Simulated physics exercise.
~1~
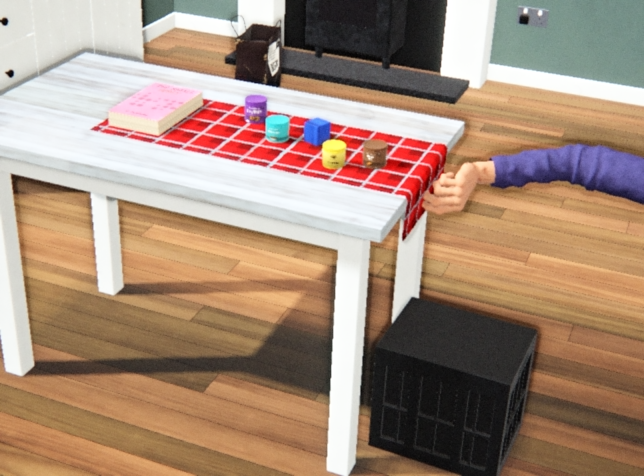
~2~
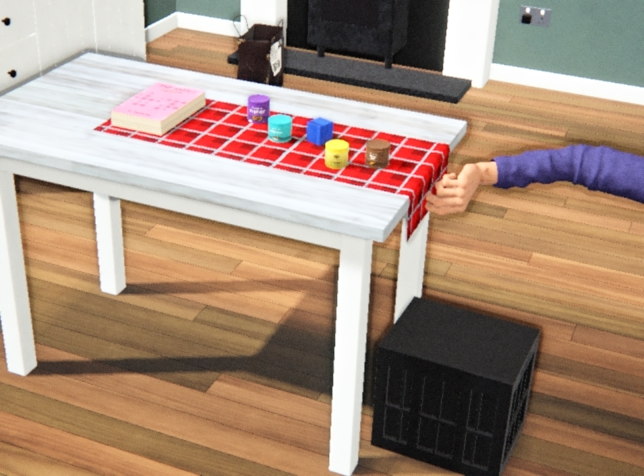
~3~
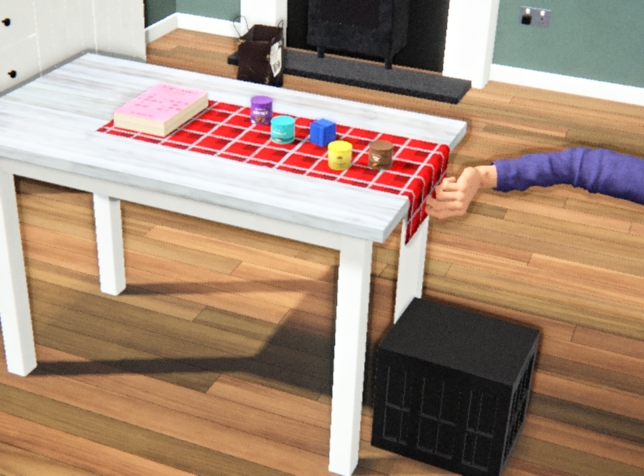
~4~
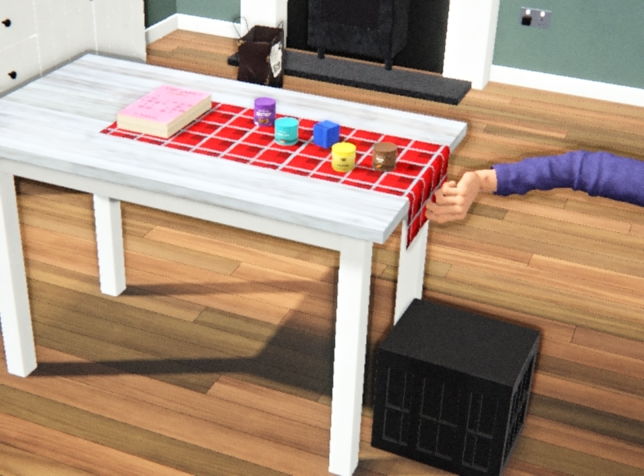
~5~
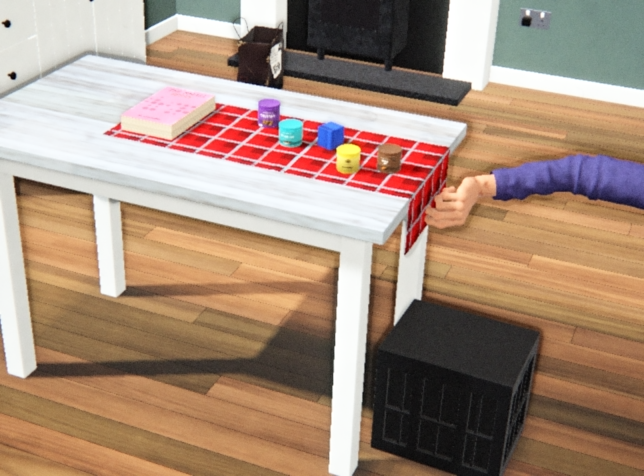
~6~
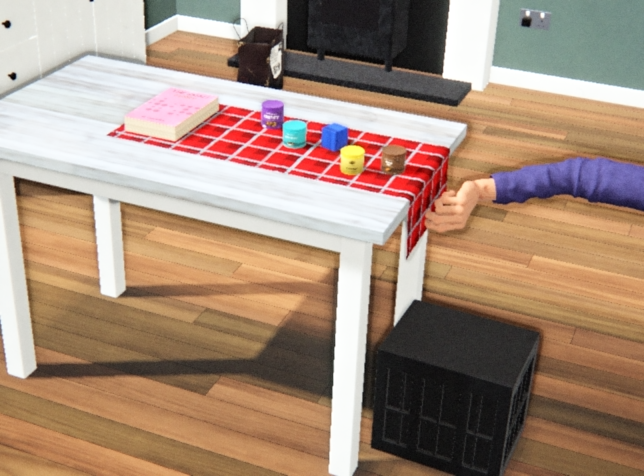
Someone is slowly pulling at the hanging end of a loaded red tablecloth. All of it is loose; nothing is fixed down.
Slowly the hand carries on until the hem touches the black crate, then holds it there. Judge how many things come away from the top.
Three things come away.
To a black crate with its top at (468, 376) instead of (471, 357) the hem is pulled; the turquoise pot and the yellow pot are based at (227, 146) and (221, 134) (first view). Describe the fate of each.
Observed: Turquoise pot remains seated; yellow pot remains seated.
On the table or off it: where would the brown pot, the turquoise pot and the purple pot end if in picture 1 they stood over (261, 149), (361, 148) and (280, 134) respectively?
Result - brown pot still up, turquoise pot down, purple pot still up.
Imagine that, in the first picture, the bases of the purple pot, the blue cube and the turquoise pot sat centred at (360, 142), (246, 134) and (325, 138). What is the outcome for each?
Of the three, the purple pot takes a tumble, the blue cube stays aboard, the turquoise pot takes a tumble.
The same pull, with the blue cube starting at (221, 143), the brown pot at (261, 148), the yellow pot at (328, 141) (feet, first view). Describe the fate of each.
The blue cube stays put; the brown pot stays put; the yellow pot ends up off.
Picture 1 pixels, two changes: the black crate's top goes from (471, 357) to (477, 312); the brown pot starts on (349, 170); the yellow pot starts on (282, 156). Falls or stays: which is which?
The brown pot is carried off, the yellow pot does not fall.
Soon after, hem near (424, 260); all still up.
Then, hem near (422, 300); brown pot and yellow pot gone.
Further on, hem on the crate; brown pot, yellow pot and blue cube gone.
At rest, hem on the crate; brown pot, yellow pot and blue cube gone. The table loses three.
